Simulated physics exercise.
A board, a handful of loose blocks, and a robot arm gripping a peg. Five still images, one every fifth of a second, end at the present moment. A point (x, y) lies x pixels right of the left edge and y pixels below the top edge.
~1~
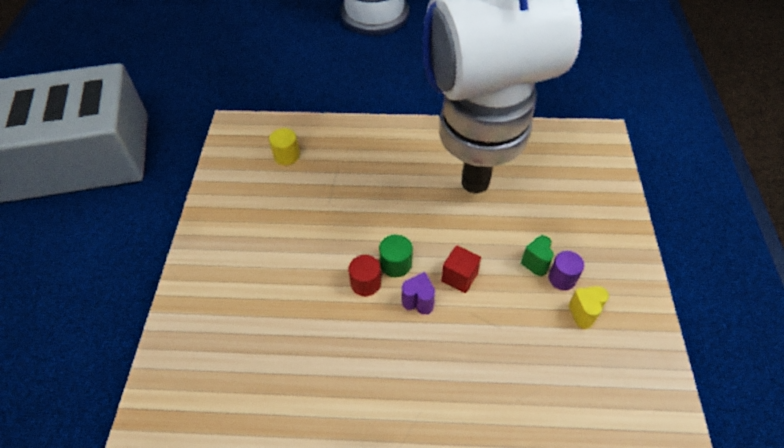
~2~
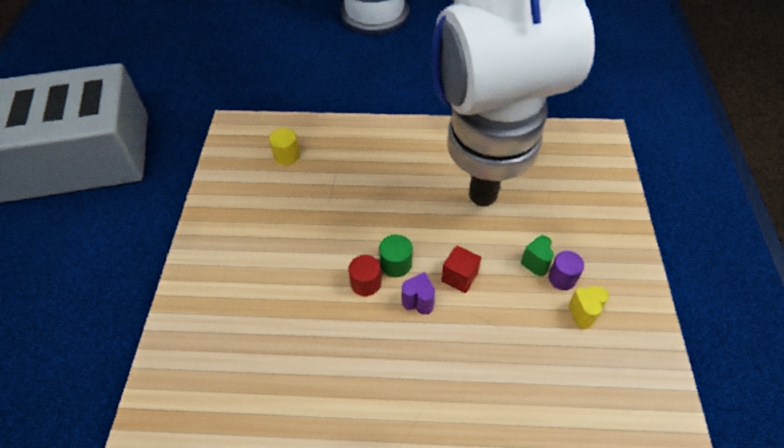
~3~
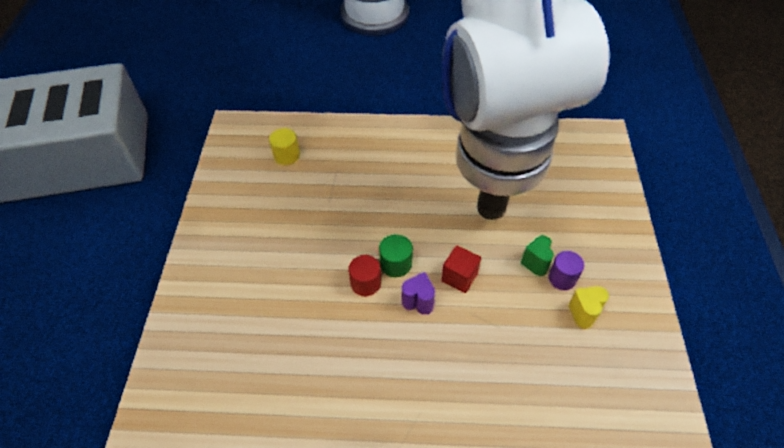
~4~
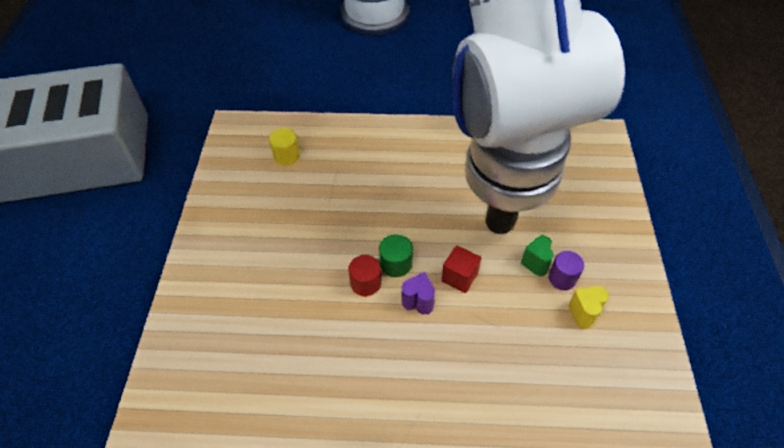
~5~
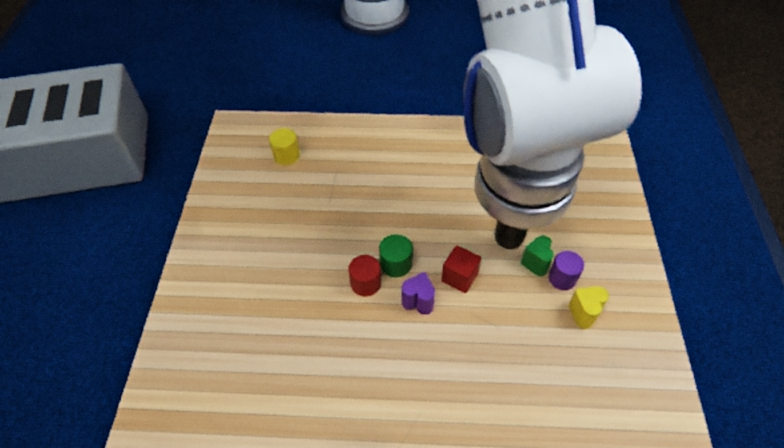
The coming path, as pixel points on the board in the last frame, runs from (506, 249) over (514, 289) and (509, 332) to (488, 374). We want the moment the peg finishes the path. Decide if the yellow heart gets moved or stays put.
It stays.
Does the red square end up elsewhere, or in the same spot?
That block stays.
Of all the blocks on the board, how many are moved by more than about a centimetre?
That push would leave one block displaced by more than about 1 cm.
One third of the way, peg (518, 279); green heart (544, 258), turned 75° anticlockwise; purple circle (575, 261).
Two thirds of the way, peg (512, 322); green heart (544, 258), turned 75° anticlockwise; purple circle (575, 261).
At the end, peg (491, 365); red square in place; green heart (544, 258), turned 75° anticlockwise; purple circle (575, 261); yellow heart in place.
